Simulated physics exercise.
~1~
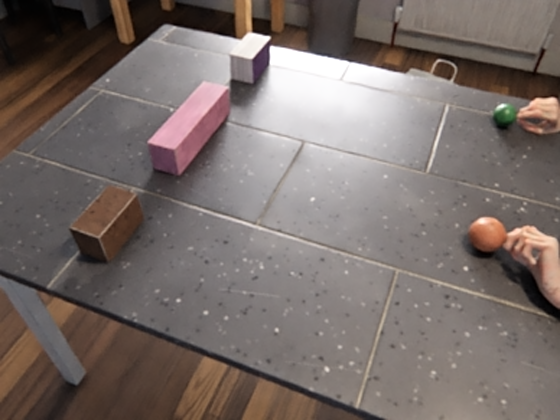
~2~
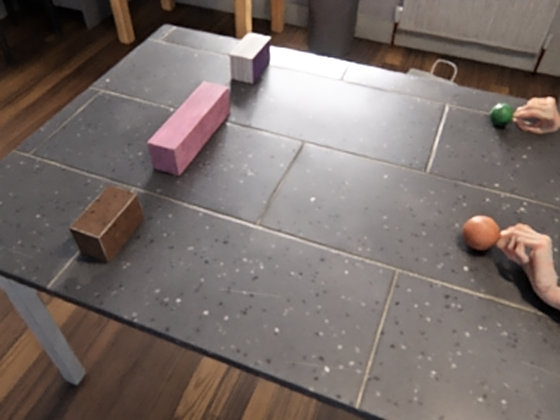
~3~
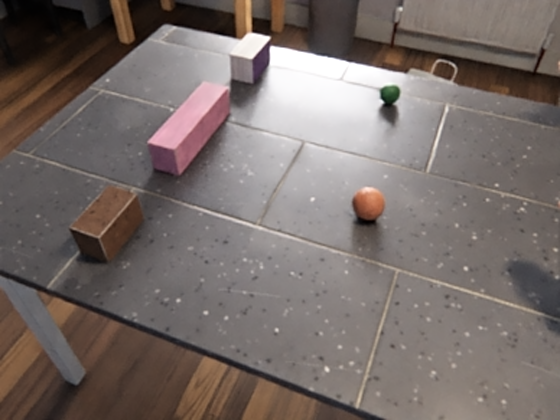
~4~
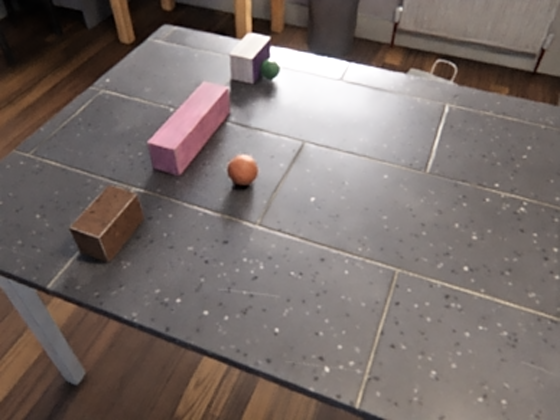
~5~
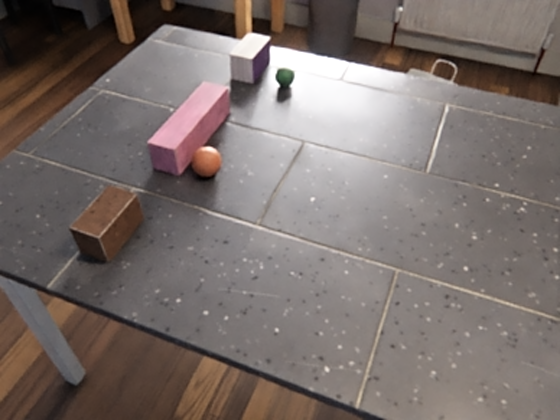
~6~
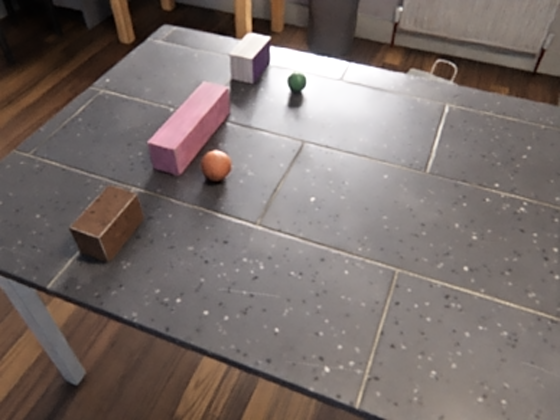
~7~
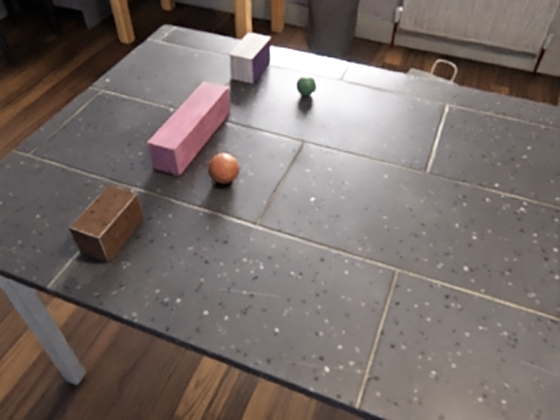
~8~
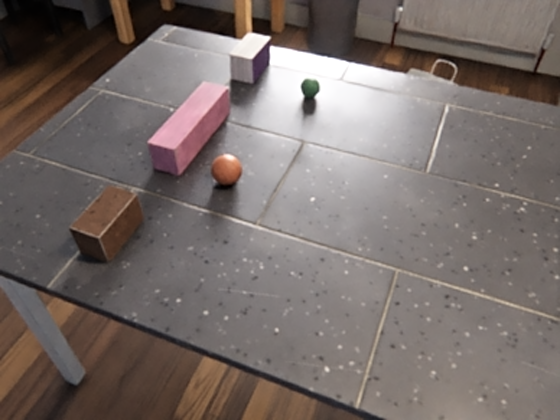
The footage shows two hands releasing an orange and a green ball, which roll left across a dark tiled table toward brown, pink, and white-and-purple blocks. The green ball hits the white-and-purple block and the orange hits the pink one; both roll back slightly and stop.
